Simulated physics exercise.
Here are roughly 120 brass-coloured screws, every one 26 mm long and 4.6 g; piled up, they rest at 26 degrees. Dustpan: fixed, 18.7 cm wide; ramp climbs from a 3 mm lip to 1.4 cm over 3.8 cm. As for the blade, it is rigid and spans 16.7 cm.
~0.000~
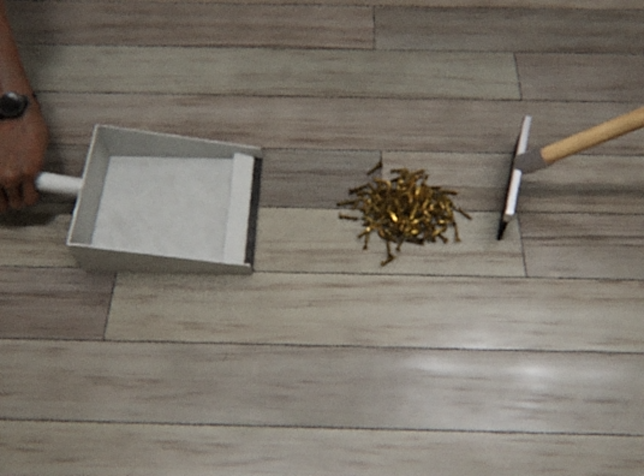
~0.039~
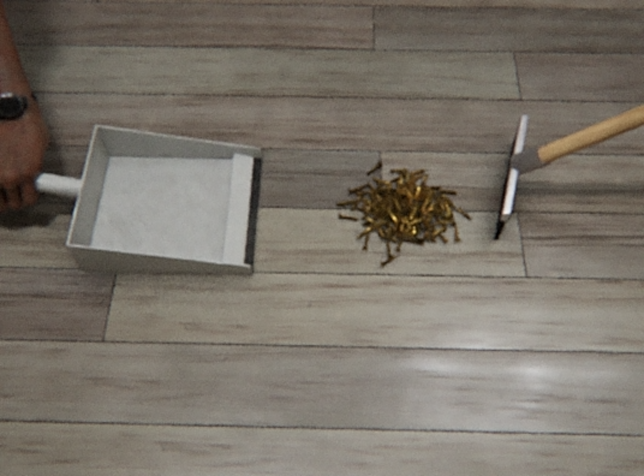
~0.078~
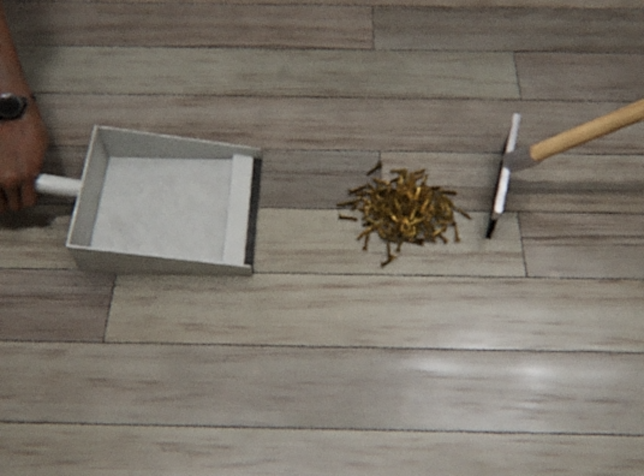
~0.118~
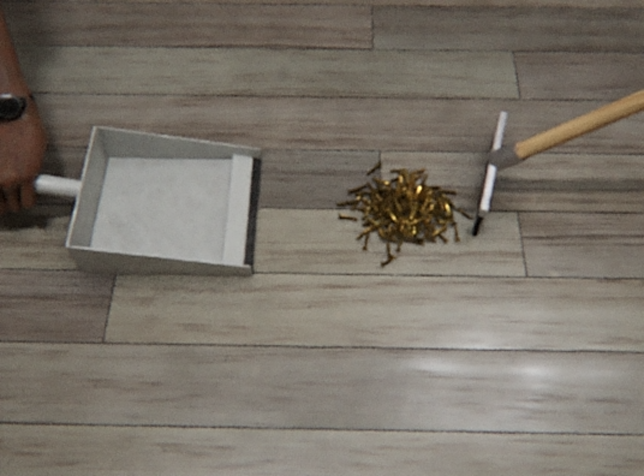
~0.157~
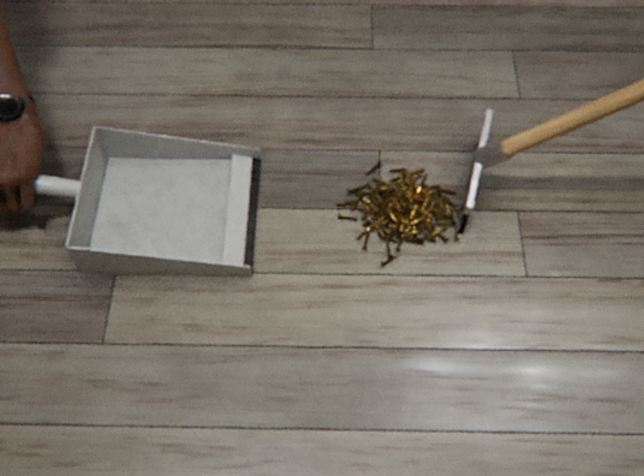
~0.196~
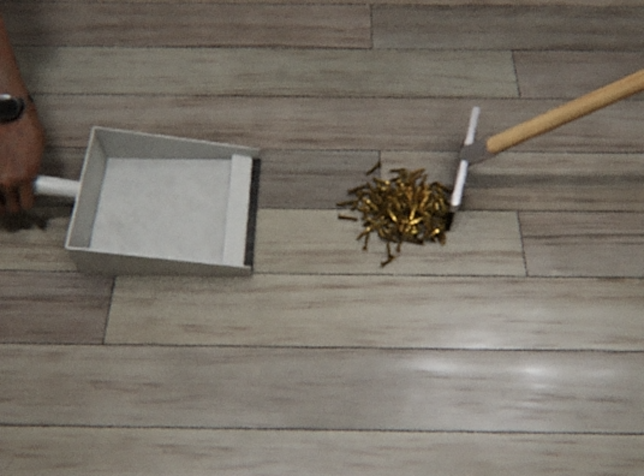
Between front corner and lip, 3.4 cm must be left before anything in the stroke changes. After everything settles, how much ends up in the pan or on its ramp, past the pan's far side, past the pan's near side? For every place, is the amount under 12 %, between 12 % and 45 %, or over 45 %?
Pan: Under 12 %; far side: Between 12 % and 45 %; near side: Under 12 %.
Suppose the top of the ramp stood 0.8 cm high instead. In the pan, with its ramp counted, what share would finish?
10 per cent.
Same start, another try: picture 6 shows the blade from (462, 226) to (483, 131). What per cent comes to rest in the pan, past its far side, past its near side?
The pan gets 5, the far side 10 and the near side 0.
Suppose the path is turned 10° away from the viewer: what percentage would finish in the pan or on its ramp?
I'd expect close to 0 percent.
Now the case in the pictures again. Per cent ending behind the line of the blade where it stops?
Roughly 35 in a hundred.
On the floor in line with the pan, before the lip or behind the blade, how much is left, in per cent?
Share there: About 75 %.
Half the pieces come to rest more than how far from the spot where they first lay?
It comes to some 18 cm.
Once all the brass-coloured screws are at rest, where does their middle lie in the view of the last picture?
After settling, the middle sits near (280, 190).
After 0.43 s, middle of the blade 17 cm from the lip; 0 % over the lip, far side 5 %, near side 0 %.
Then, at 0.59 s, middle of the blade 10 cm from the lip; 0 % over the lip, far side 10 %, near side 0 %.
After 0.88 s, middle of the blade 6 cm from the lip; 5 % over the lip, far side 15 %, near side 0 %.
In the end, at 1.5 s, pan 5 %, far side 15 %, near side 0 %, in front of the lip or behind the blade 75 %.
